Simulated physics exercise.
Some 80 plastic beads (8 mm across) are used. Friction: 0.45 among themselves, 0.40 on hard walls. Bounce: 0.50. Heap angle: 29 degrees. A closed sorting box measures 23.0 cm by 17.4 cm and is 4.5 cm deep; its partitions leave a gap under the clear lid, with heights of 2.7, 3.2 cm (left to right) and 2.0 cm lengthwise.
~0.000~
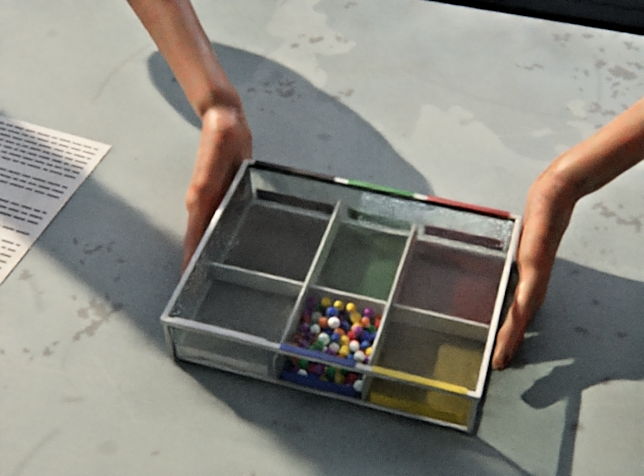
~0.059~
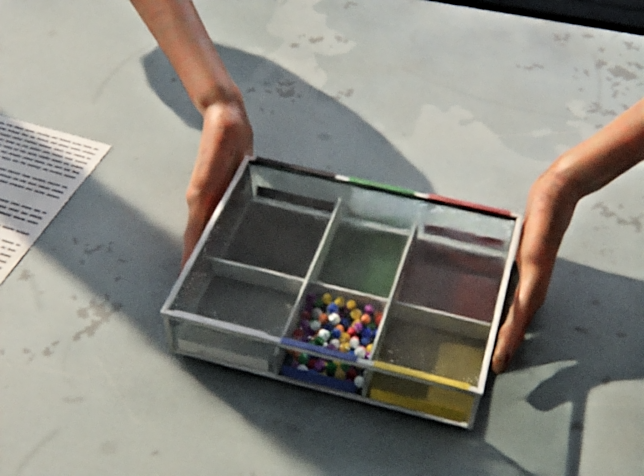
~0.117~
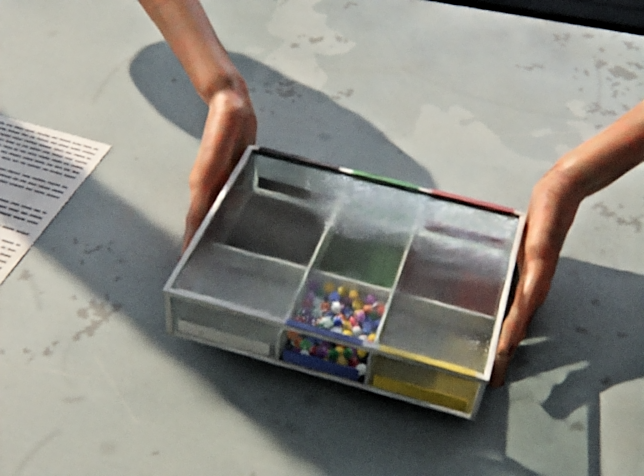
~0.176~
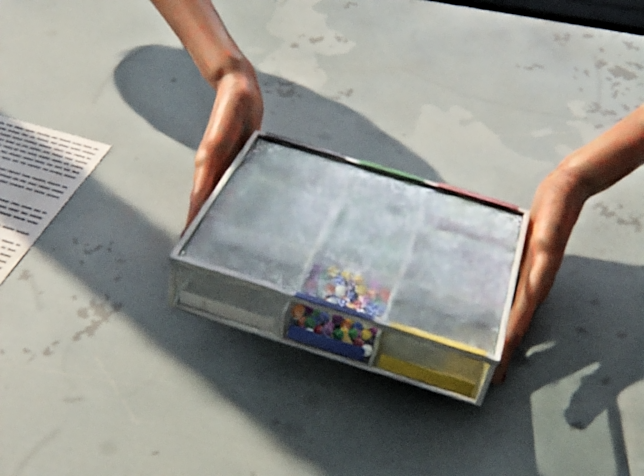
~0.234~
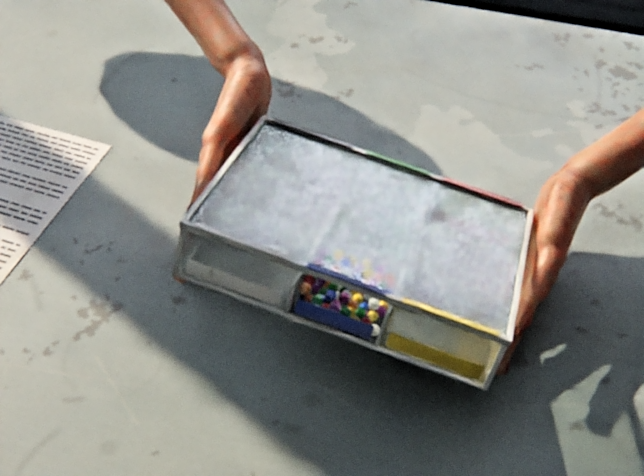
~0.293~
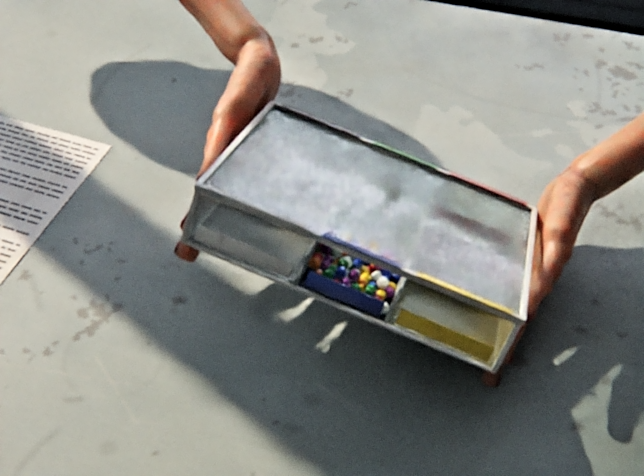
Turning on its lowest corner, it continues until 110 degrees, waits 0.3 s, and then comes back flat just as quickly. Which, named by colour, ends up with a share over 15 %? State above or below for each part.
Red: Passes the mark. Blue: Misses the mark. Green: Passes the mark. Yellow: Misses the mark. White: Misses the mark. Black: Misses the mark.
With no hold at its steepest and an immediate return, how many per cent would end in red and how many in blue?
Red 75, blue 0.
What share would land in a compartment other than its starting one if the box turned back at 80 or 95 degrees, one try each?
About 65 and 95 per cent.
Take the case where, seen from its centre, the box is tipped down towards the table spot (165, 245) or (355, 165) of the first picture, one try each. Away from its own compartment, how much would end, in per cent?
Some 100 and 100 per cent.
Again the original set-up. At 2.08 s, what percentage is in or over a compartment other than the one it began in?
Some 100 per cent.
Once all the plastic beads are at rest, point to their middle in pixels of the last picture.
(458, 260).
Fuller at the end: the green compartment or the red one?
Red.
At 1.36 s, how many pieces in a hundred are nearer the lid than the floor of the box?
About 90 %.
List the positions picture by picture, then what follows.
Box tilt 0 degrees, front corners at (167, 319) and (475, 394); blue 100 %, in the first picture.
Box tilt 1 degrees, front corners at (168, 312) and (477, 390), in the second picture.
Box tilt 6 degrees, front corners at (170, 290) and (484, 377), lowest corner right back, in the third picture.
Box tilt 12 degrees, front corners at (177, 258) and (494, 358), lowest corner right back, in the fourth picture.
Box tilt 18 degrees, front corners at (187, 224) and (506, 339), lowest corner right back, in the fifth picture.
Box tilt 24 degrees, front corners at (201, 187) and (519, 318), lowest corner right back; blue 100 %. The box's pace is about 105 degrees a second, in the sixth picture.
After 1.36 s, tilt 110 degrees; red 65 %, green 35 %.
Then, at 2.08 s, tilt 55 degrees; red 75 %, green 25 %.
After 2.82 s, tilt 0 degrees; red 80 %, green 20 %.
By 3.4 s all is still; red 80 %, blue 0 %, green 20 %, yellow 0 %, white 0 %, black 0 %.
